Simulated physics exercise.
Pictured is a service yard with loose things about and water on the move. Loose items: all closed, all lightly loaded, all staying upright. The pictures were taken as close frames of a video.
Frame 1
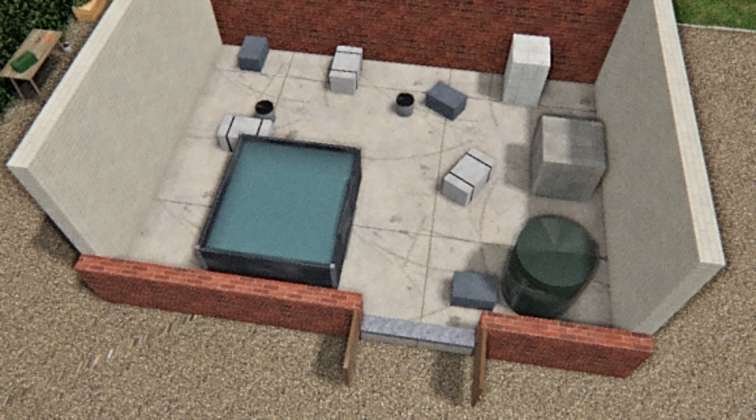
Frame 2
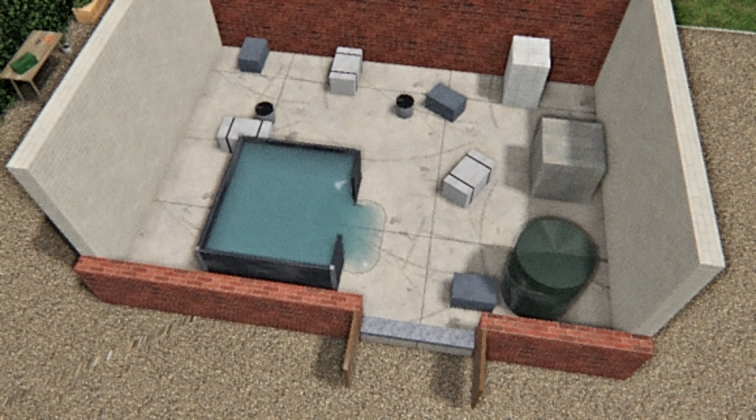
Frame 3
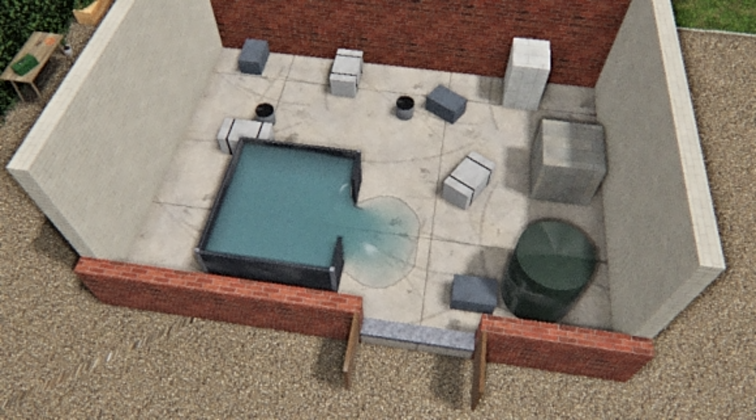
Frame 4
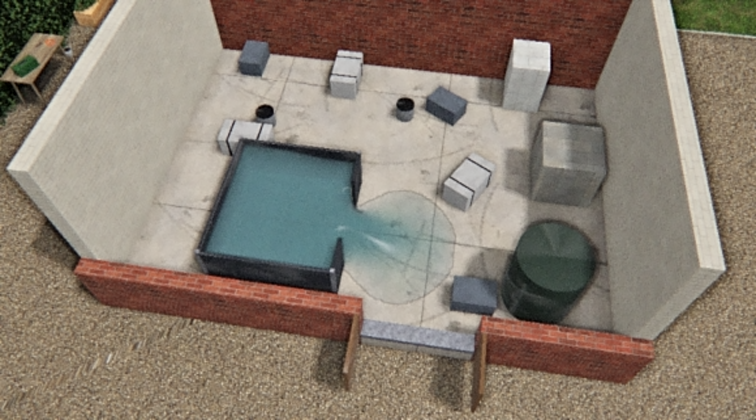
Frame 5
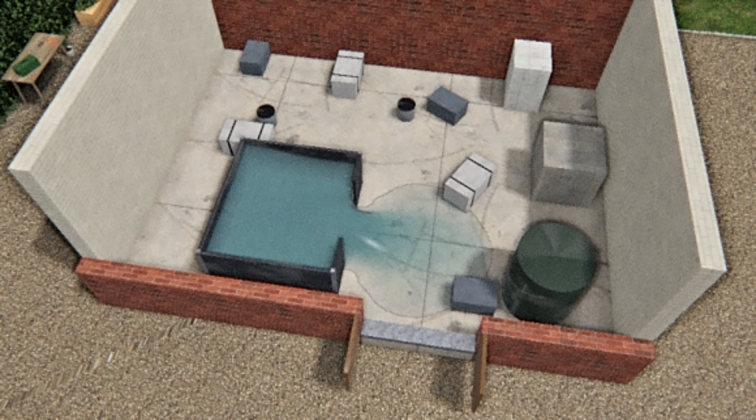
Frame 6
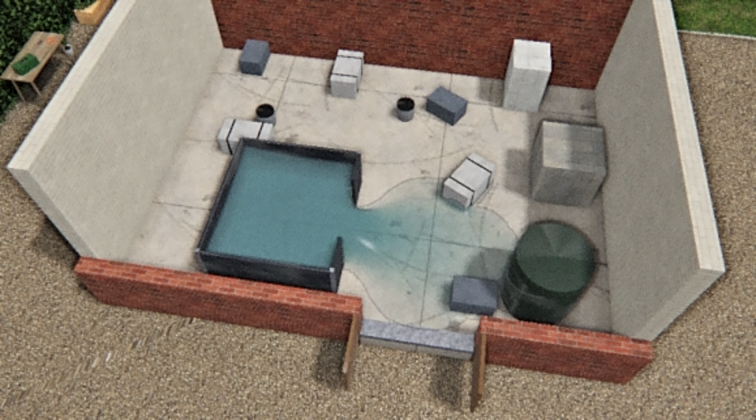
We see a walled yard with scattered boxes and a dark-rimmed tank of teal water; a gap opens in the tank's right side, and water pours out, spreading rightward across the paved floor while the boxes stay still.
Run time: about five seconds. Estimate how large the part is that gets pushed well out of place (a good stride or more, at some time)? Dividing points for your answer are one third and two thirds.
Answer: A share under one third.
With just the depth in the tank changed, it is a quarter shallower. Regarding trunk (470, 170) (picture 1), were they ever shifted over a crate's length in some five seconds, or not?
Well, as it turns out: Made it that far.
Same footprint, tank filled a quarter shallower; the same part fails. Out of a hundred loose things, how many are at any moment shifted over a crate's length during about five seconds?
About 10 %.
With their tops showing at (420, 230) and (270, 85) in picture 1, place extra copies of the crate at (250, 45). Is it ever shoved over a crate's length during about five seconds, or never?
Displaced, stays put.
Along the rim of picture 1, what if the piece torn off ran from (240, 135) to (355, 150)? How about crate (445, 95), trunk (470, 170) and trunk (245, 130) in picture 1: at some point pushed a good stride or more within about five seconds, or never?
The first: Went past that; the second: Fell short; the third: Went past that.
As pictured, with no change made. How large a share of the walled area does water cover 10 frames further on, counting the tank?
Roughly 45 per cent.
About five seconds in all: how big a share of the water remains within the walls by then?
Roughly 90 in a hundred.
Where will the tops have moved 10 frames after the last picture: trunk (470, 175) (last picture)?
It should be around (524, 129).
A moment on, 0 of 8 are well off their spots; 1 afloat.
Next, 1 of 8 are well off their spots; 1 afloat.
Later, 1 of 8 are well off their spots; 1 afloat.
In the end, 2 of 8 are well off their spots, and 2 have been at some point; 1 afloat.
